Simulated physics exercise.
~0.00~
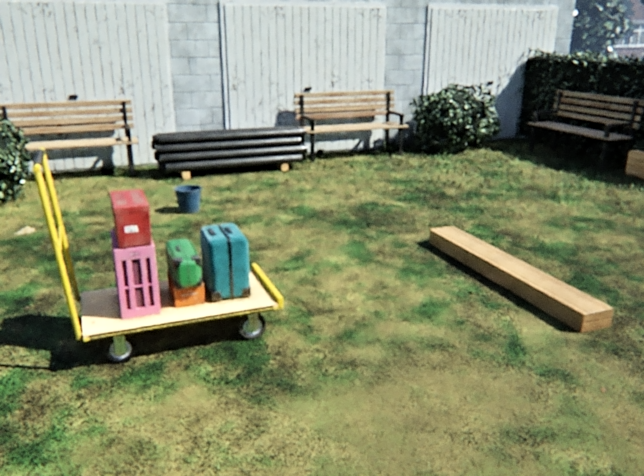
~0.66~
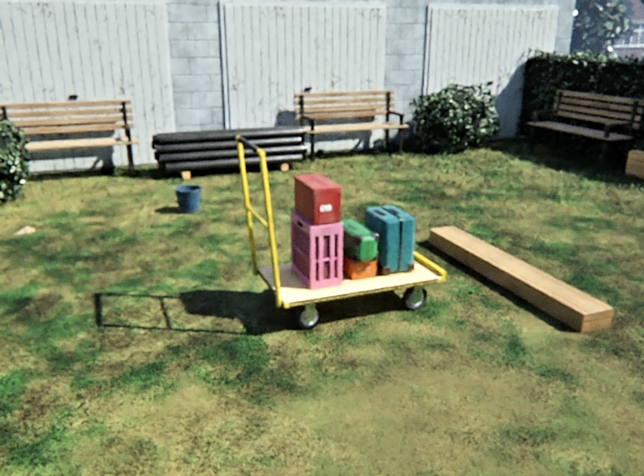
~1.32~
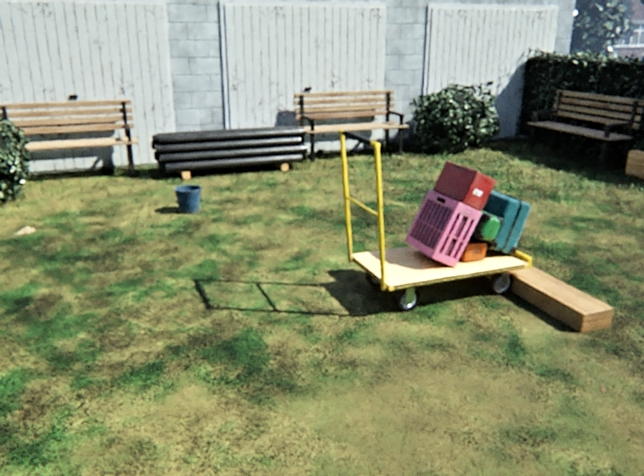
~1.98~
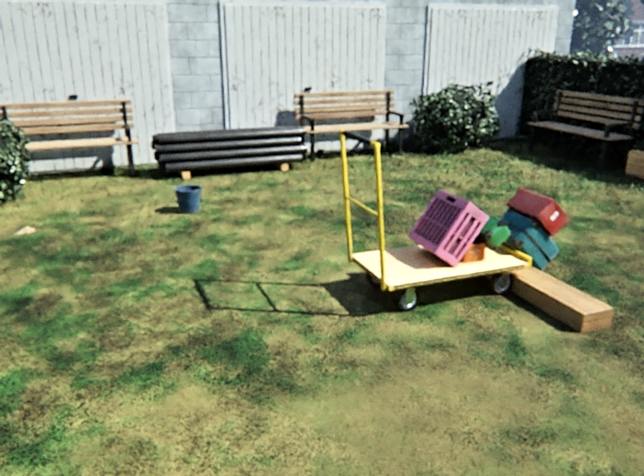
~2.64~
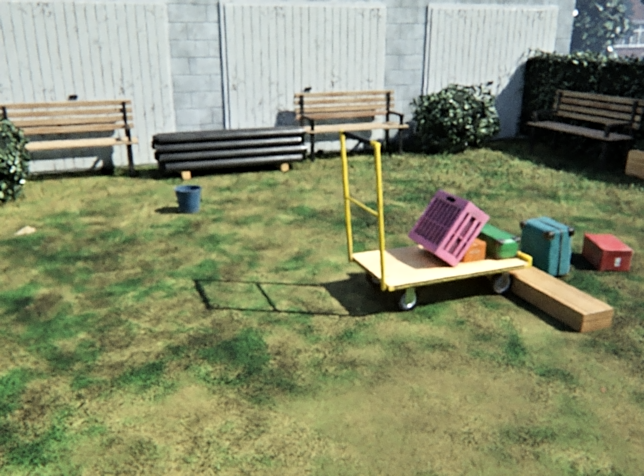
To begin with, a yellow-handled flatbed cart stands on a sunlit lawn, carrying a red tote on a pink crate, a green case on an orange carton, and a teal suitcase. The cart rolls right toward a long wooden beam, its load upright. It stops against the beam, and the stacked pieces lurch forward and lean. The red tote and teal suitcase tumble over the front edge, while the green case tips. Finally, the tote and suitcase rest beyond the beam, while the tilted pink crate, orange carton and green case remain aboard.
